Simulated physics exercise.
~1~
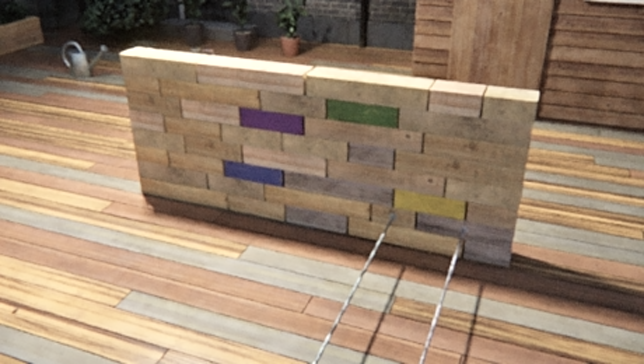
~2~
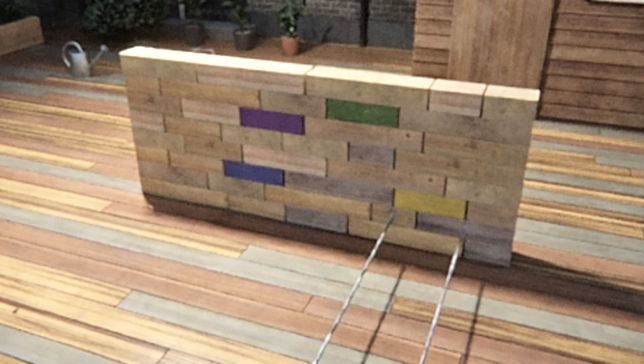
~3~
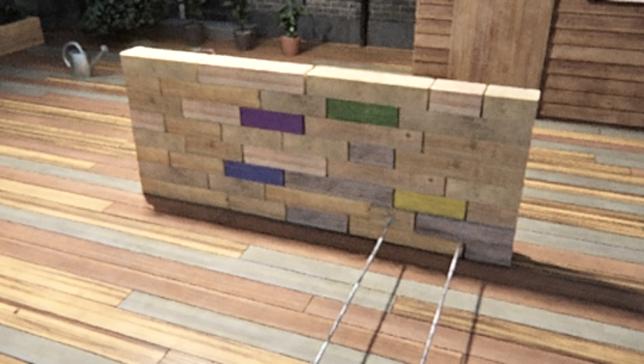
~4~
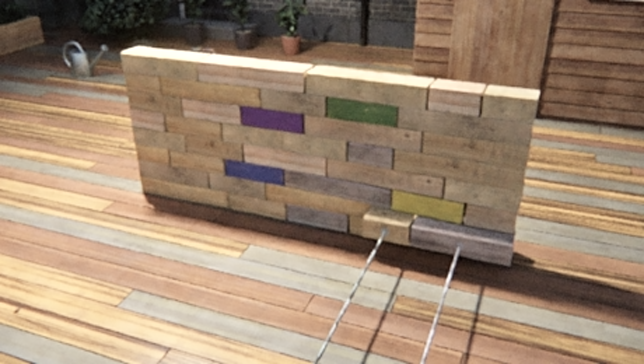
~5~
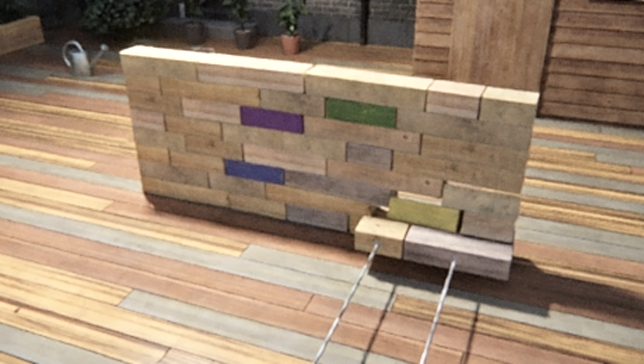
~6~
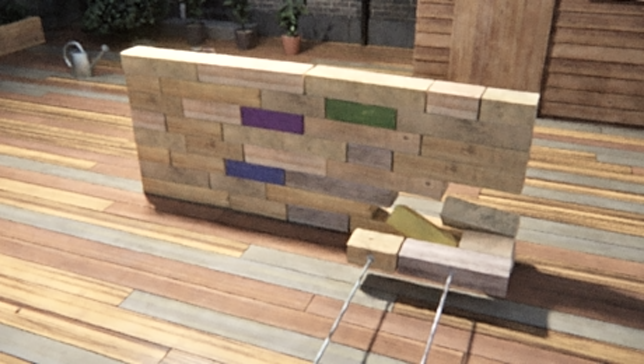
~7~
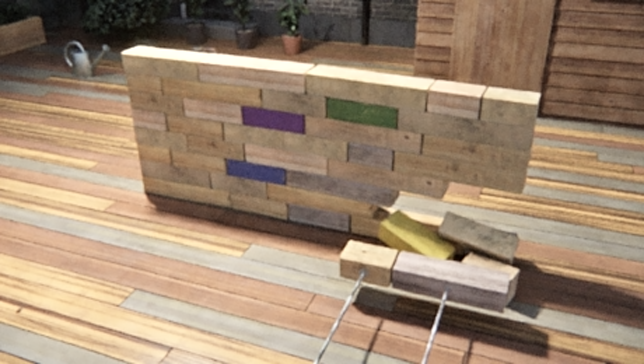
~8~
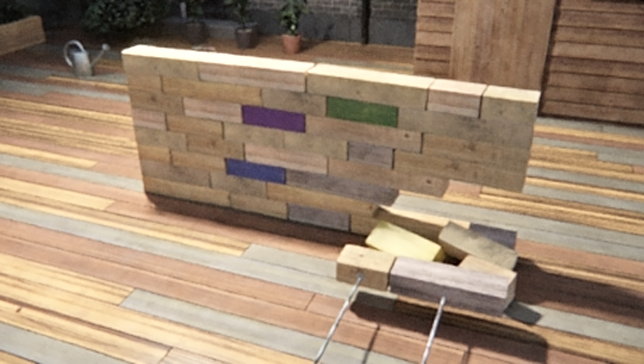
Two thin rods reach in from the bottom of the view to the lower right of a low wall of loose wooden blocks, standing on a striped plank deck and seen from slightly above. Purple and green blocks sit in its upper part, a blue one lower left and a yellow one lower right, with a watering can and potted plants behind. The rods draw two neighbouring bottom blocks out toward the viewer. The yellow block tilts and drops, and pieces beside it tumble down. They settle in a small heap behind the pulled pair, while the rest of the wall, blue block included, stays standing over the gap.
